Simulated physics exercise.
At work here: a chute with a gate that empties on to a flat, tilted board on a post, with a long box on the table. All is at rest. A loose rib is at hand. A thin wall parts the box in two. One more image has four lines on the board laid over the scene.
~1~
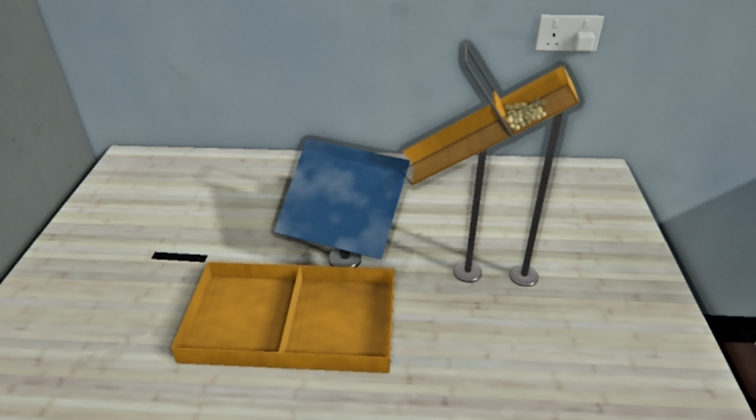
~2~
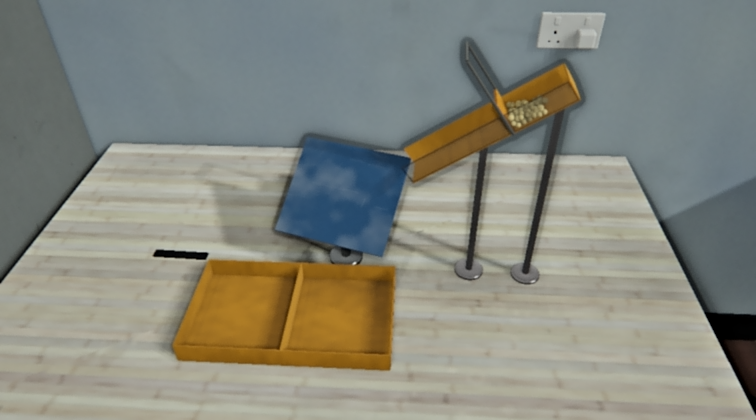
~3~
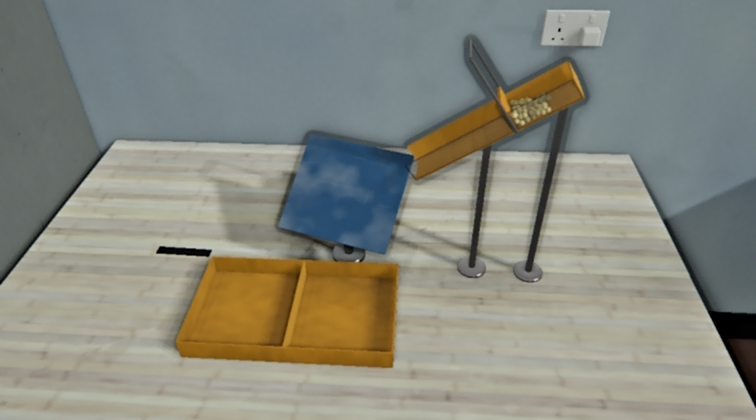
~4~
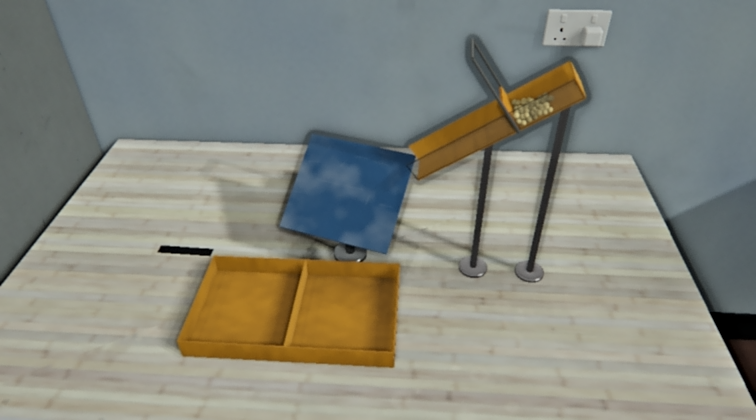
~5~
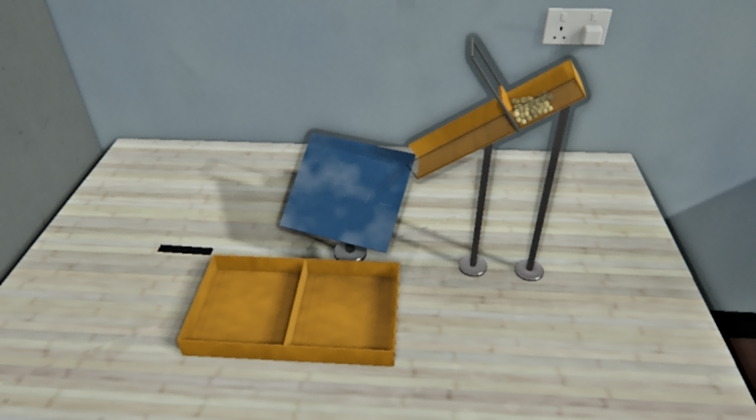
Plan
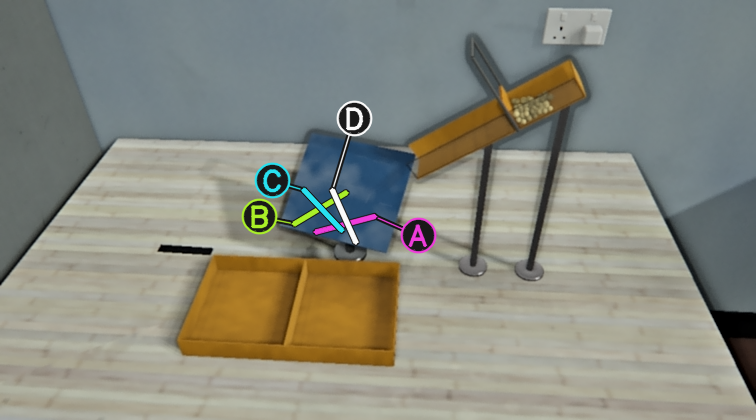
A pale wood-plank table stands against a blue-grey wall with a white socket, seen from the front and above. A tilted blue board on a post sits mid-table behind an orange two-part box, with a small black strip at left and an orange chute on two dark posts at right, holding pale beans behind its gate. Nothing on the table moves; only the view shifts very slightly.
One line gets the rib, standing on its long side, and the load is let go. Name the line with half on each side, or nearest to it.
Line B does it best.
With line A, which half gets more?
More lands on the left.
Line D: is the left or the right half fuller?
The right half.
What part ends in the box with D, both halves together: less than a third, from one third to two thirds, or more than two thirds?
More than two thirds.
On the marked copy, line A from (374, 216) to (316, 231); line B from (346, 192) to (294, 223); line C from (304, 190) to (341, 230); line D from (332, 190) to (355, 242).
If A is chosen, of what is caught, almost all in the left half, about a tenth in the right.
If B is chosen, of what is caught, roughly two thirds in the left half, roughly a third in the right.
If C is chosen, of what is caught, about a tenth in the left half, almost all in the right.
If D is chosen, of what is caught, about a tenth in the left half, almost all in the right.
